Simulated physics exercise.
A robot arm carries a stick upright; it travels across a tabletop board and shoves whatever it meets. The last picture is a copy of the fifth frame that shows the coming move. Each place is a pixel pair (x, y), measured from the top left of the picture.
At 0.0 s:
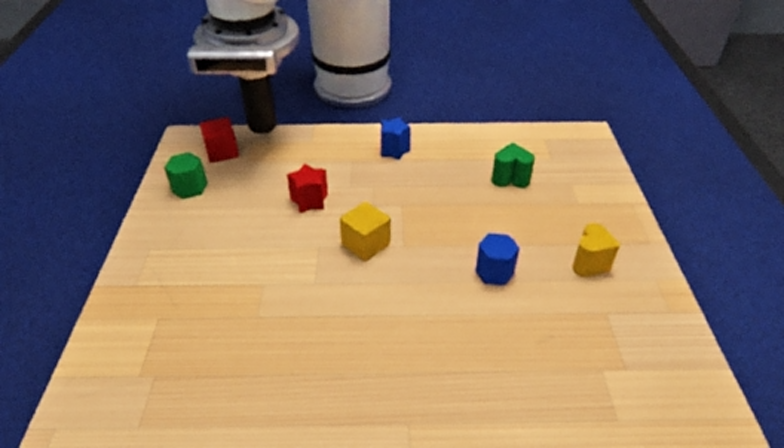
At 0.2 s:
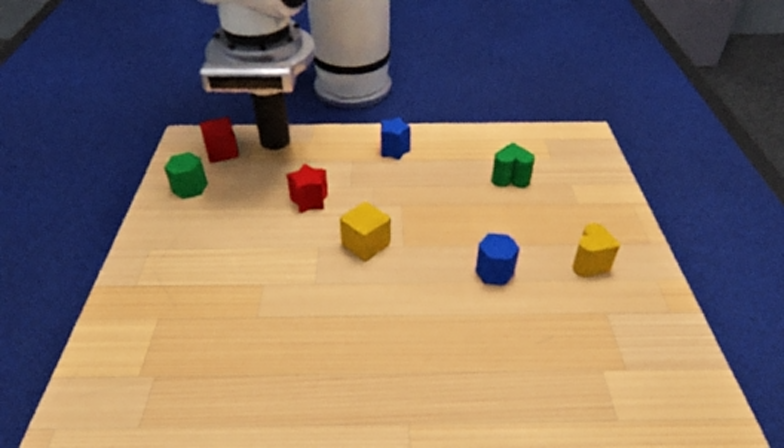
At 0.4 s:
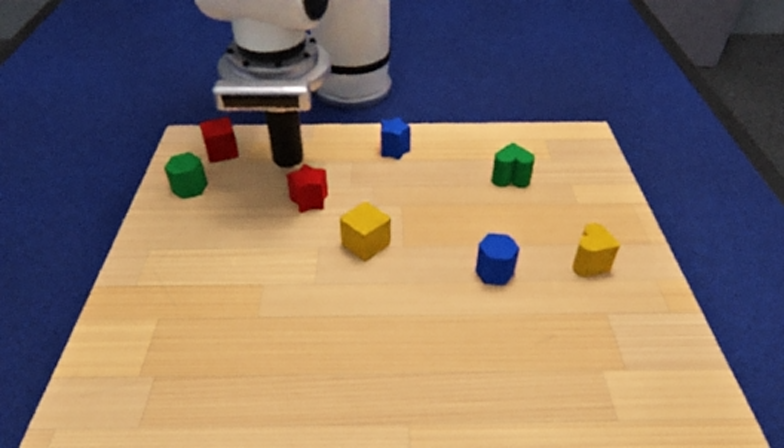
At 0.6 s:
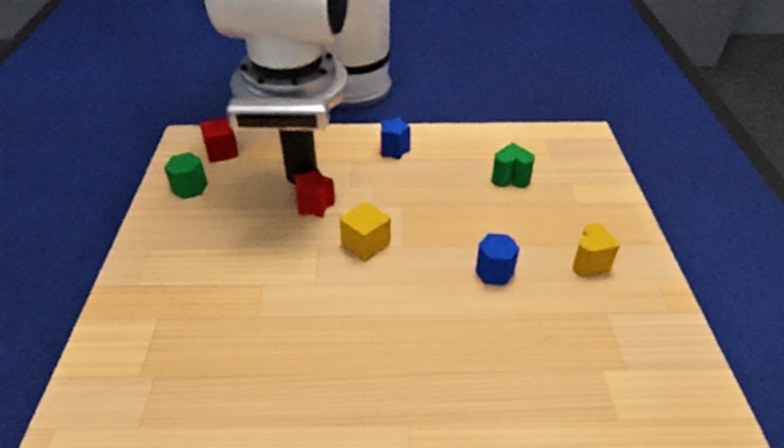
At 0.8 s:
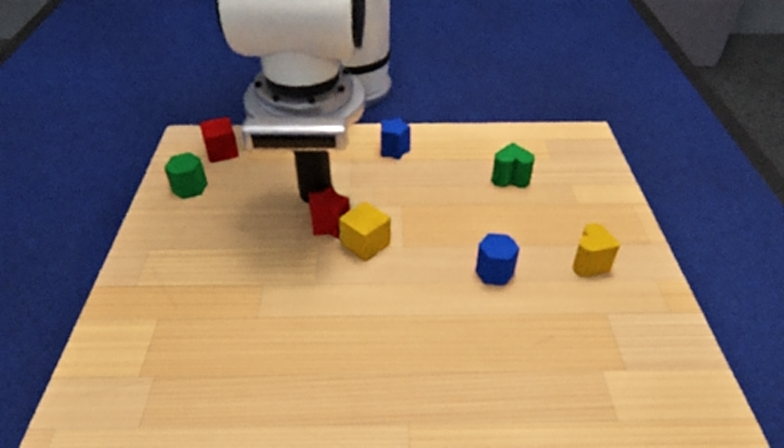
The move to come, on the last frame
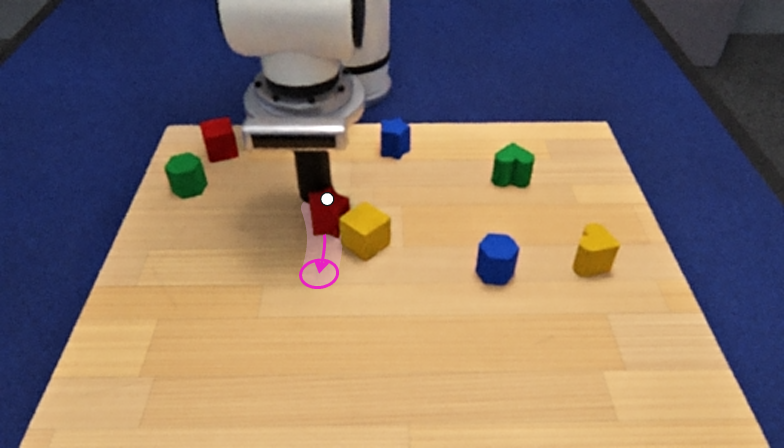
Robot arm lowering its black stick toward the viewer on a wooden board, then nudging a red star block beside a yellow block.
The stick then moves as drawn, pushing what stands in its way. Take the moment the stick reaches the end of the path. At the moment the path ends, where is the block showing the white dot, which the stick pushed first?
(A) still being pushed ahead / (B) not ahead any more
Correct choice: B.
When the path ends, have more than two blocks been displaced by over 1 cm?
No, it doesn't check out.
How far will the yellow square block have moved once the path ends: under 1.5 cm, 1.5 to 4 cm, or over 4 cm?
Final distance: 1.5 to 4 cm.
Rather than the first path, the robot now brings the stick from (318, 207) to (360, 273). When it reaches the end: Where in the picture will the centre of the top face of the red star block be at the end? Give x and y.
I'd expect the centre of its top face to be at (366, 273).
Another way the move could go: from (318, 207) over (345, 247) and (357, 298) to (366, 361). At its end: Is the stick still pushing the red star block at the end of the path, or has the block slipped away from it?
When the path ends, it will sit ahead of the stick.
Path on the board, from (318, 207) via (323, 227) and (324, 249), ending at (319, 274); the dot is on the red star block.
The first path, step by step. One third of the way, stick (322, 215); red star block (336, 221); yellow square block (374, 226), turned 30° anticlockwise.
Two thirds of the way, stick (323, 239); red star block (344, 243), turned 20° anticlockwise; yellow square block (384, 234), turned 50° anticlockwise.
At the end, stick (318, 262); red star block (349, 256), turned 40° anticlockwise; yellow square block (385, 234), turned 55° anticlockwise.
